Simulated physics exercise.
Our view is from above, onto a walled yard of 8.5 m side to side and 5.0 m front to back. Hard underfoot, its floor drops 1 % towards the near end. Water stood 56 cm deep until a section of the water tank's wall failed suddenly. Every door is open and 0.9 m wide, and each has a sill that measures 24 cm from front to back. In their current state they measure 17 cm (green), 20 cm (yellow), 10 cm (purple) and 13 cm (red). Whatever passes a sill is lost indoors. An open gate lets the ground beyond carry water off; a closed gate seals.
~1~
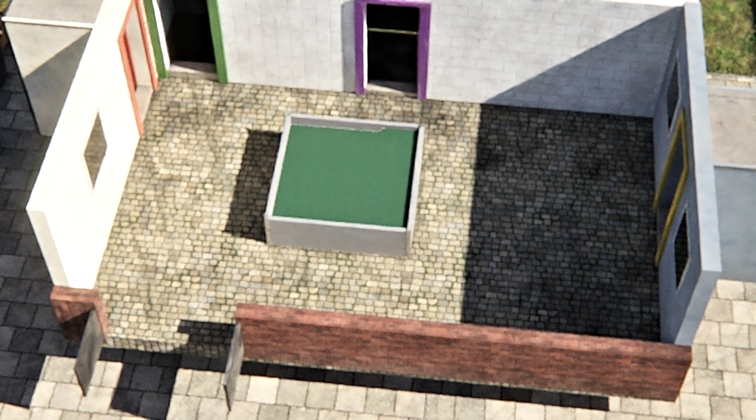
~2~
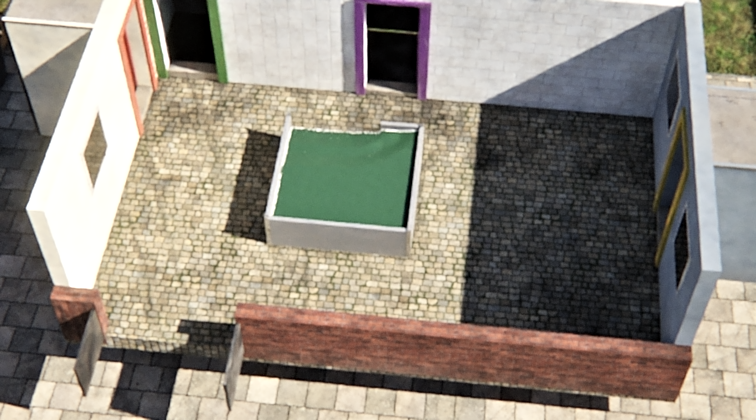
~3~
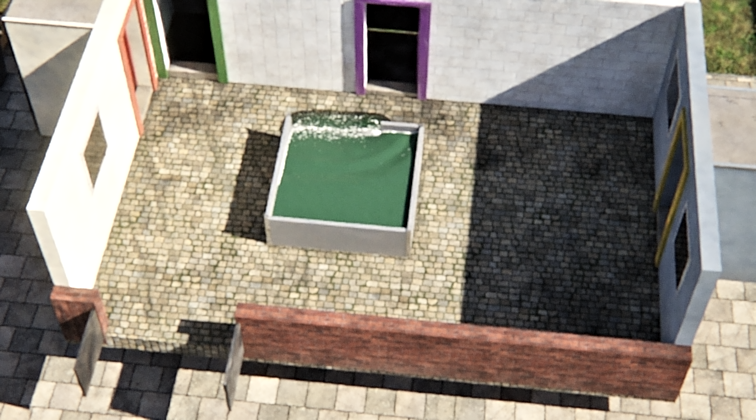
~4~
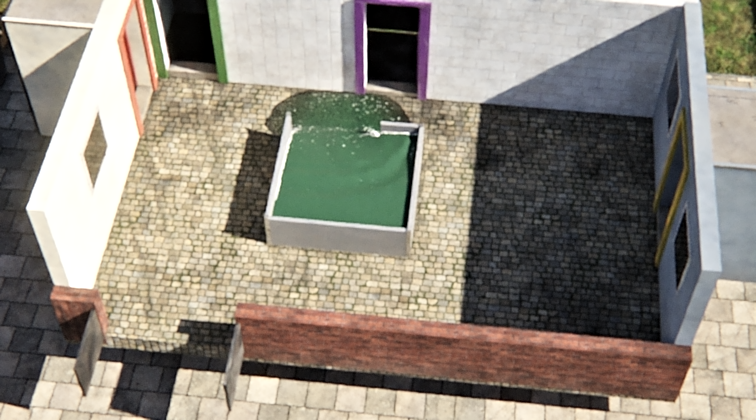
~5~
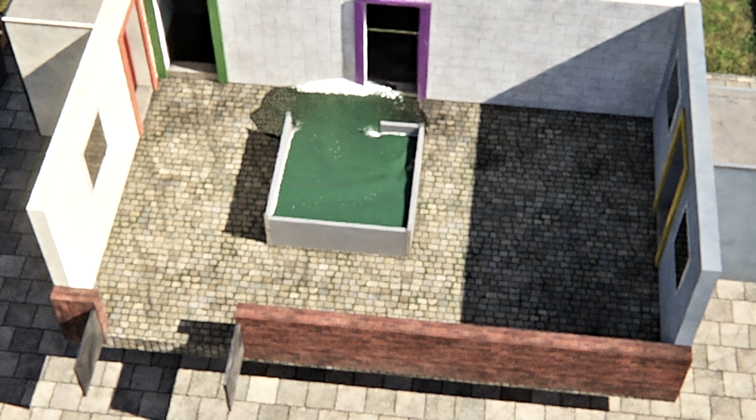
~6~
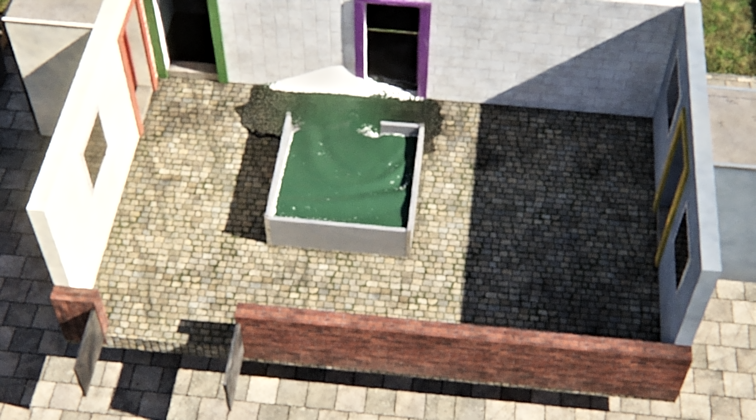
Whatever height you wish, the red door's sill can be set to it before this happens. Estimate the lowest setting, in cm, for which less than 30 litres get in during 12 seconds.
Around 21 cm.
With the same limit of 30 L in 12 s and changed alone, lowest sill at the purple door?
Purple: Roughly 24 cm.
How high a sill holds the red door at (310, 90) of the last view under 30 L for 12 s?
Around 31 cm would do it.
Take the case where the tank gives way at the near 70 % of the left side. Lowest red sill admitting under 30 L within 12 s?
It should stand roughly 10.0 cm high.
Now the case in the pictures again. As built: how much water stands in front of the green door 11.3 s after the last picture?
The depth there is around 4.5 cm.
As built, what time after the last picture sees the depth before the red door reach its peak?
Crest at t of about 1.6 s.
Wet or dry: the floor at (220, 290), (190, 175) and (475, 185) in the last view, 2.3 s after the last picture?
In the order asked: Untouched, soaked, soaked.
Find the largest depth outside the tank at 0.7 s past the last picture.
Roughly 41 cm.
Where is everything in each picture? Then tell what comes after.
In the first frame, still water, 56 cm deep, in the water tank at (347, 174); the red door at (138, 68) is dry.
In the second frame, the front is at a hidden place, 0.3 m from the gap on the far side; 0.3 m2 of floor is wet, 56 cm left at the back.
In the third frame, the gap is on the far side, the front 0.7 m out at (315, 113); the back of the water tank holds 56 cm.
In the fourth frame, water pours out on the far side and has run 1.2 m, to (358, 93); about 8 cm deep outside, 56 cm at the back.
In the fifth frame, water pours out on the far side and has run 1.3 m, to (390, 86); about 9 cm deep outside, 56 cm at the back.
In the sixth frame, the gap is on the far side, the front 1.5 m out at (370, 80); the back of the water tank holds 51 cm; the red door at (138, 68), 3.3 m from the gap, is still 1.9 m from the nearest water.
Then, 0.7 s after the last picture water covers 10 % of the floor, deepest (41 cm) near (333, 96); it has not reached the red door.
Then, 2.3 s after the last picture water covers 40 % of the floor, deepest (27 cm) near (157, 81); 26 cm at the red door, 63 litres in over its 13 cm sill.
Then, 11.3 s after the last picture water covers 90 % of the floor, deepest (8 cm) near (648, 374); 5 cm at the red door, 120 litres in over its 13 cm sill.
At the red door as built, the water peaked near 27 cm, 1.5 s after the last picture.
Run again over the same 12 s with other heights there, 58 litres in over 17.5 cm, 14 litres over 23.5 cm. The limit of 30 litres is kept from about 21 cm up.
